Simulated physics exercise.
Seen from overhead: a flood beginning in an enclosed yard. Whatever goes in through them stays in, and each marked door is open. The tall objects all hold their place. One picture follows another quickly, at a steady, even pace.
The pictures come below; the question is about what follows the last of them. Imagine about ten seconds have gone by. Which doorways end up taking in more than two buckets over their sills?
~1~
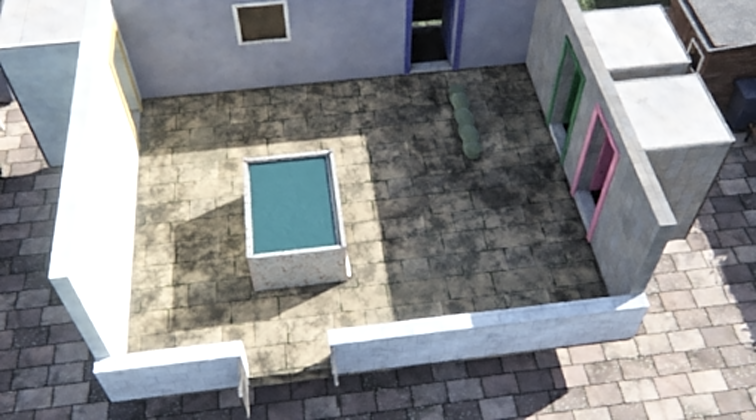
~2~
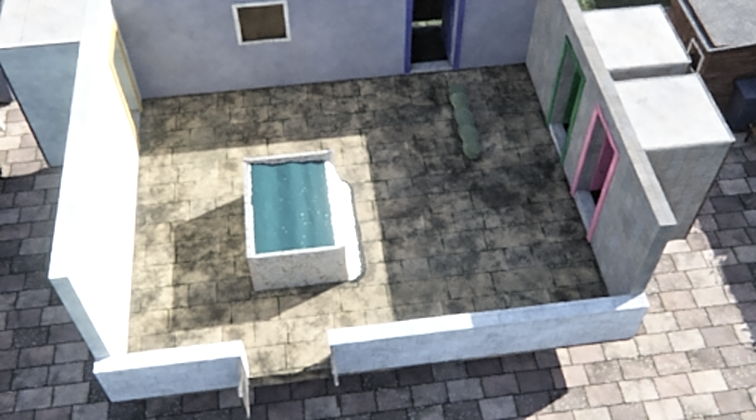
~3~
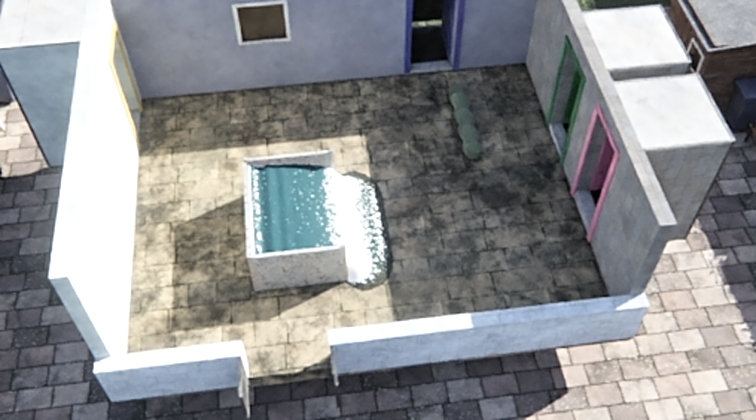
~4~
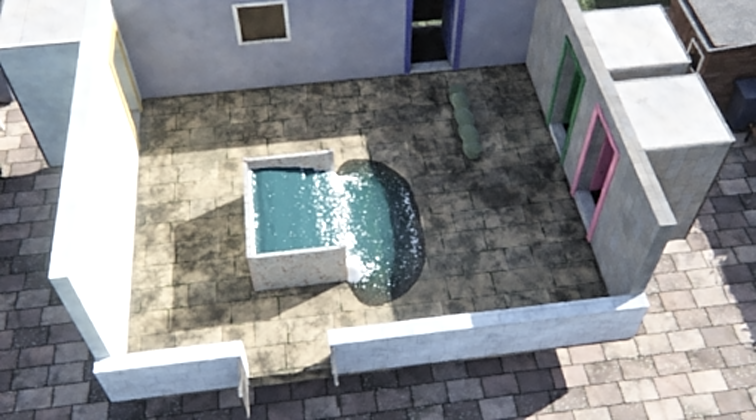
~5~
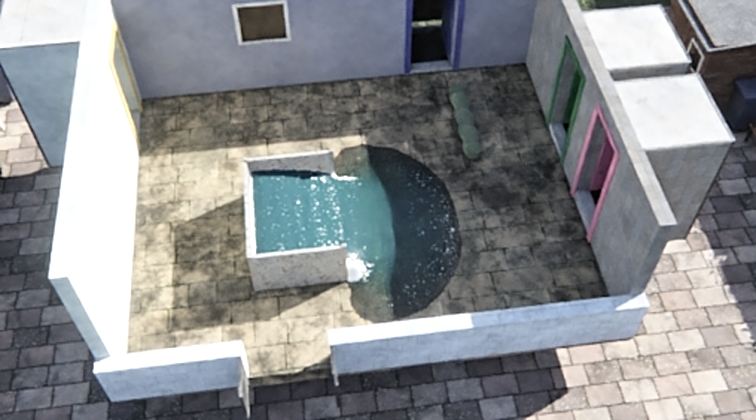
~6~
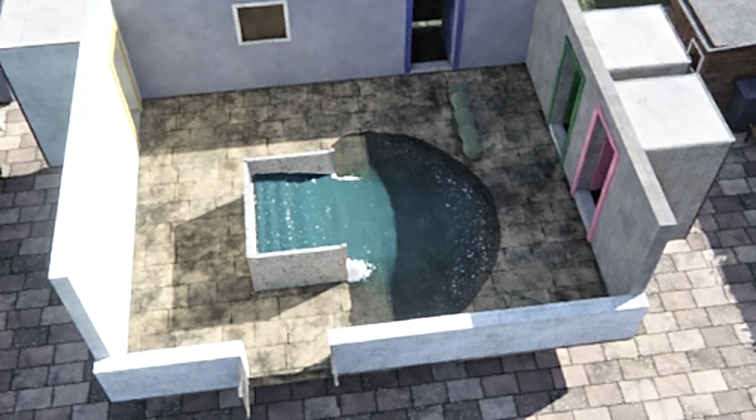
As I see it, the pink door is overrun past two buckets, the yellow door is not overrun past two buckets, the green door is overrun past two buckets, the blue door is overrun past two buckets.
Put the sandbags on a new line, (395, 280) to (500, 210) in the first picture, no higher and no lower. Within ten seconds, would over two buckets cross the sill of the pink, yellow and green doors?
Going door by door: The pink door stays below the mark, the yellow door stays below the mark and the green door tops the mark.
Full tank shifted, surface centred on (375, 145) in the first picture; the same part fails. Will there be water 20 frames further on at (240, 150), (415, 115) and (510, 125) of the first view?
Log: No flood; flood; flood.
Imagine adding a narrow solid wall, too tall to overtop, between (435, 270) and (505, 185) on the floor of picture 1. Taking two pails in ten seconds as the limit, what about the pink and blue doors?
After that, pink misses the mark and blue tops the limit.
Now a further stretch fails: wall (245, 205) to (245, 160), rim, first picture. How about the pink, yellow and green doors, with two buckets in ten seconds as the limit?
Result: Pink keeps within bounds, yellow gets too much, green keeps within bounds.
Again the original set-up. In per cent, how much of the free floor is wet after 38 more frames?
My guess is around 65 in a hundred.
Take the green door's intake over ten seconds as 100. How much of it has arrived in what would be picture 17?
I'd say some 50 per cent.
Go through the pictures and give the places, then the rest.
In the first picture, the tank at (293, 204) is whole and still.
In the second picture, the front is at (338, 183), out from the gap at (337, 218).
In the third picture, water pours out at (338, 221) and has run to (356, 176).
In the fourth picture, water pours out at (338, 222) and has run to (377, 166).
In the fifth picture, water pours out at (338, 223) and has run to (440, 184).
In the sixth picture, water pours out at (338, 224) and has run to (485, 193).
A moment on, water covers 40 % of the floor; the pink door under two buckets in, the yellow door not reached, the green door under two buckets in, the blue door not reached.
Next, water covers 45 % of the floor; the pink door far over two buckets in, the yellow door not reached, the green door over two buckets in, the blue door under two buckets in.
Then, water covers 50 % of the floor; the pink door far over two buckets in, the yellow door not reached, the green door far over two buckets in, the blue door far over two buckets in.
Later, water covers 65 % of the floor; the pink door far over two buckets in, the yellow door not reached, the green door far over two buckets in, the blue door far over two buckets in.
In the end, water covers 90 % of the floor; the pink door far over two buckets in, the yellow door wet at the sill, nothing in, the green door far over two buckets in, the blue door far over two buckets in.
